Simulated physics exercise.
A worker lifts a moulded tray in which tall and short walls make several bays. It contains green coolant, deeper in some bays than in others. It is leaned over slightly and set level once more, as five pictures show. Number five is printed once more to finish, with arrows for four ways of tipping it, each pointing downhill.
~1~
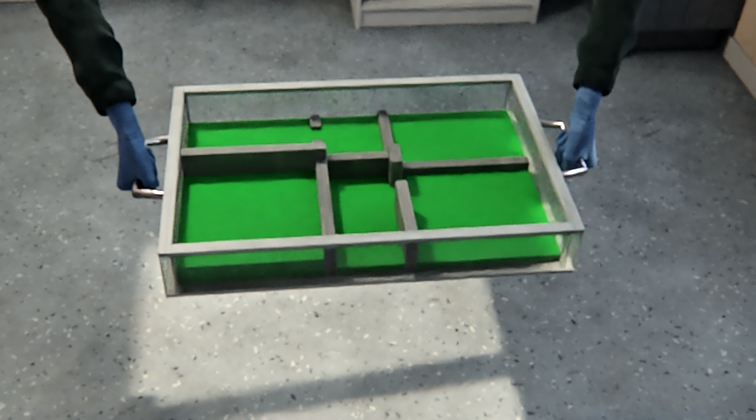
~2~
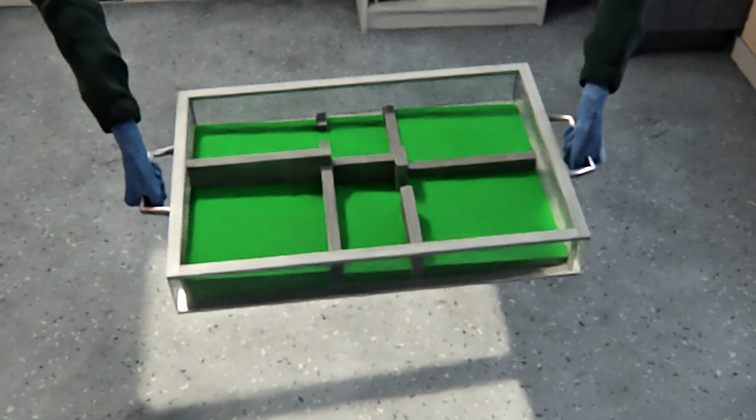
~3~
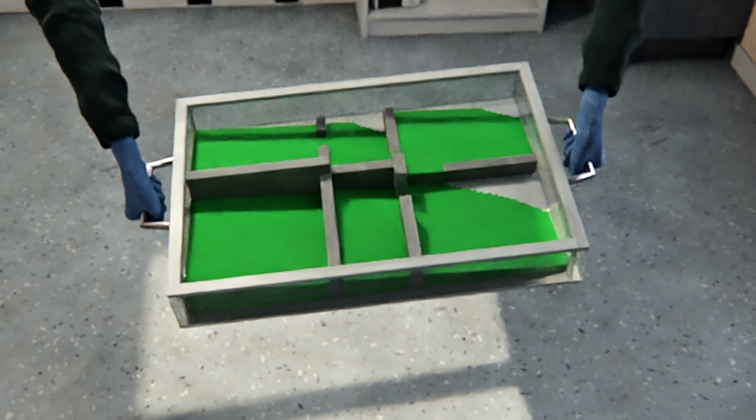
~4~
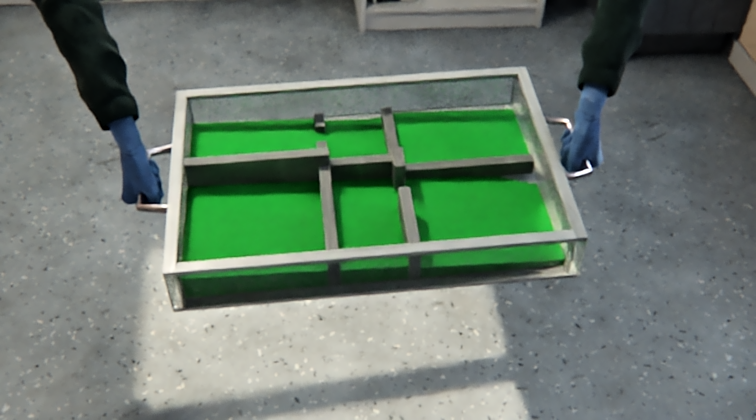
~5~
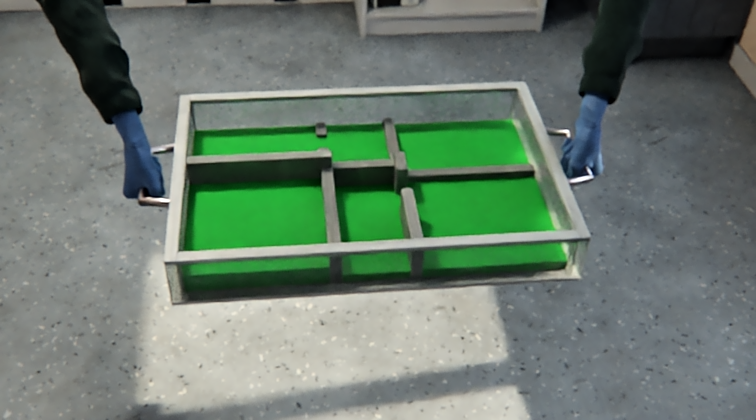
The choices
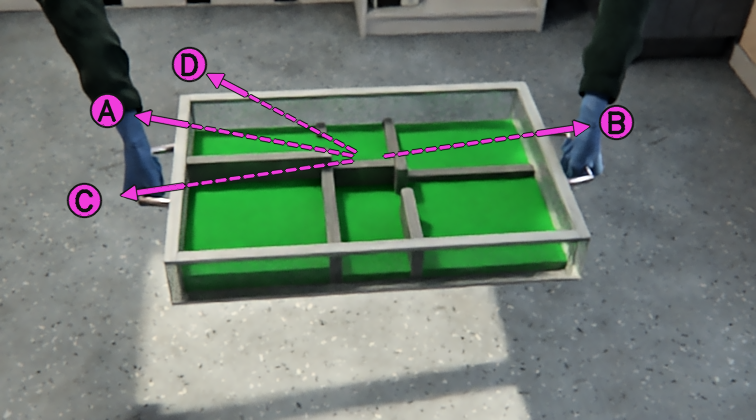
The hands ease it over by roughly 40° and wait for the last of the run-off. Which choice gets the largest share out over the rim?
Use direction D.
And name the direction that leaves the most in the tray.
It is C.
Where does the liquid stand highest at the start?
That is the front left bay.
In magenta, A ends at (140, 116); B ends at (583, 126); C ends at (126, 194); D ends at (212, 76).
With A, about 25 % stays in the tray, the largest part in the front left bay.
With B, about 29 % stays in the tray, the largest part in the back right bay.
With C, about 36 % stays in the tray, the largest part in the front left bay.
With D, about 18 % stays in the tray, the largest part in the back left bay.
